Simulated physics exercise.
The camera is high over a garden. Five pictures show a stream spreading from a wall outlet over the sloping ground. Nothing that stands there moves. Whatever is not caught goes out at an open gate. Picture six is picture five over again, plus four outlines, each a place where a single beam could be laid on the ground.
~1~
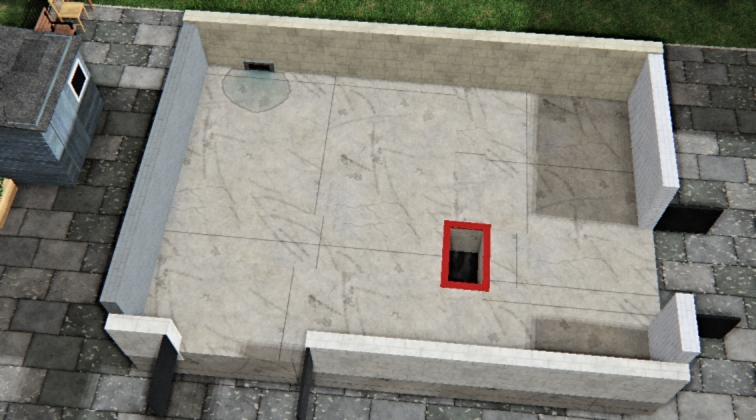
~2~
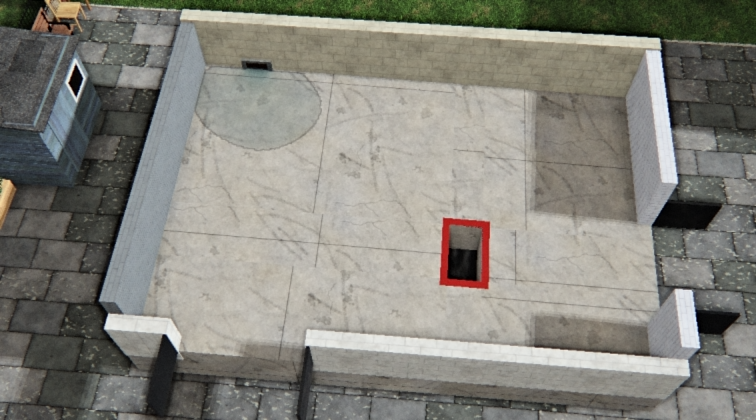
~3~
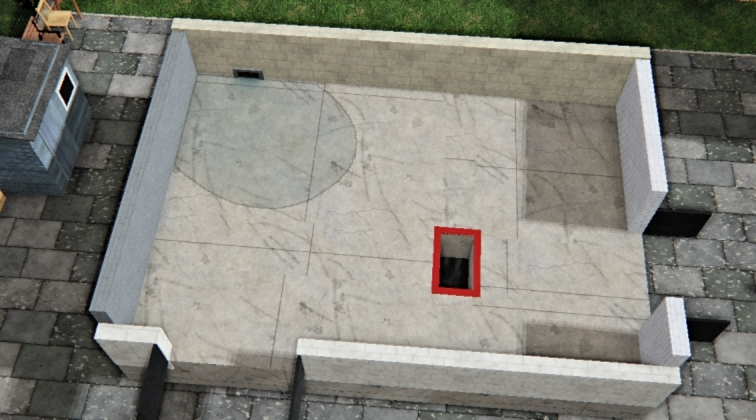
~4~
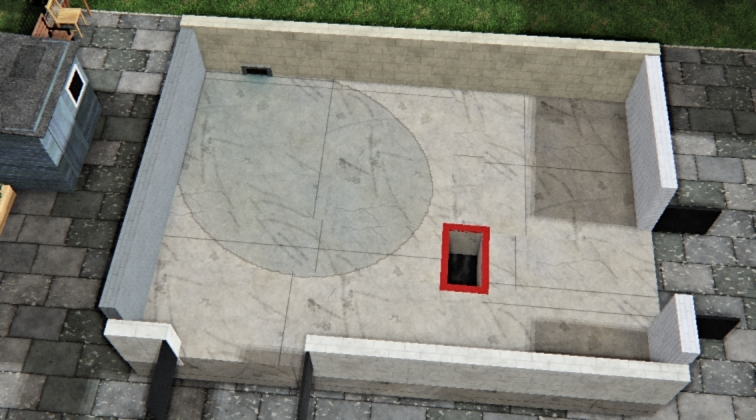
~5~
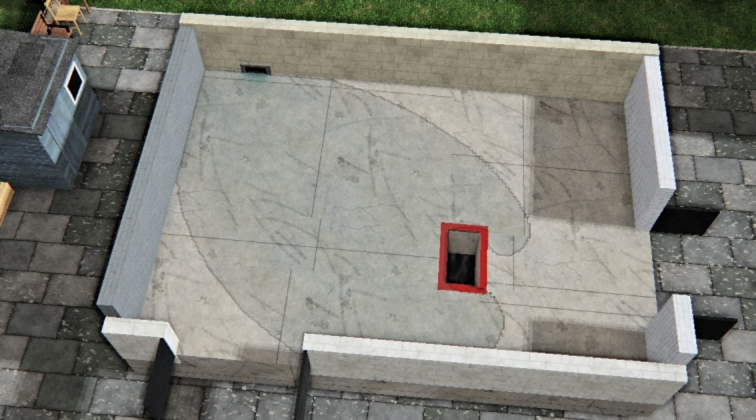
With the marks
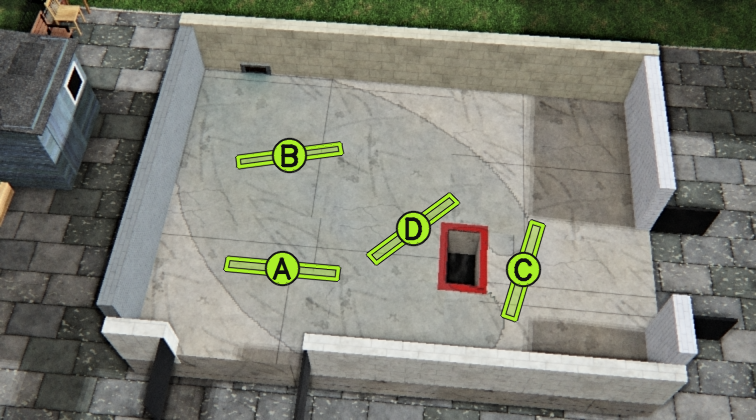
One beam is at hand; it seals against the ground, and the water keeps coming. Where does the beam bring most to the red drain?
A is best.
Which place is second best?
Place C.
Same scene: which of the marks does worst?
D.
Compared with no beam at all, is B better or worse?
It is worse.
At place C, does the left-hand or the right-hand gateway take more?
More leaves on the right.
On the marked copy, A from (227, 263) to (337, 273); B from (238, 162) to (340, 148); C from (509, 317) to (537, 223); D from (372, 258) to (453, 198).
If A is chosen, about 47 % of the stream goes into the red drain, about 53 % out by the gates.
If B is chosen, about 12 % of the stream goes into the red drain, about 88 % out by the gates.
If C is chosen, about 34 % of the stream goes into the red drain, about 66 % out by the gates.
If D is chosen, next to none of the stream goes into the red drain, about 99 % out by the gates.
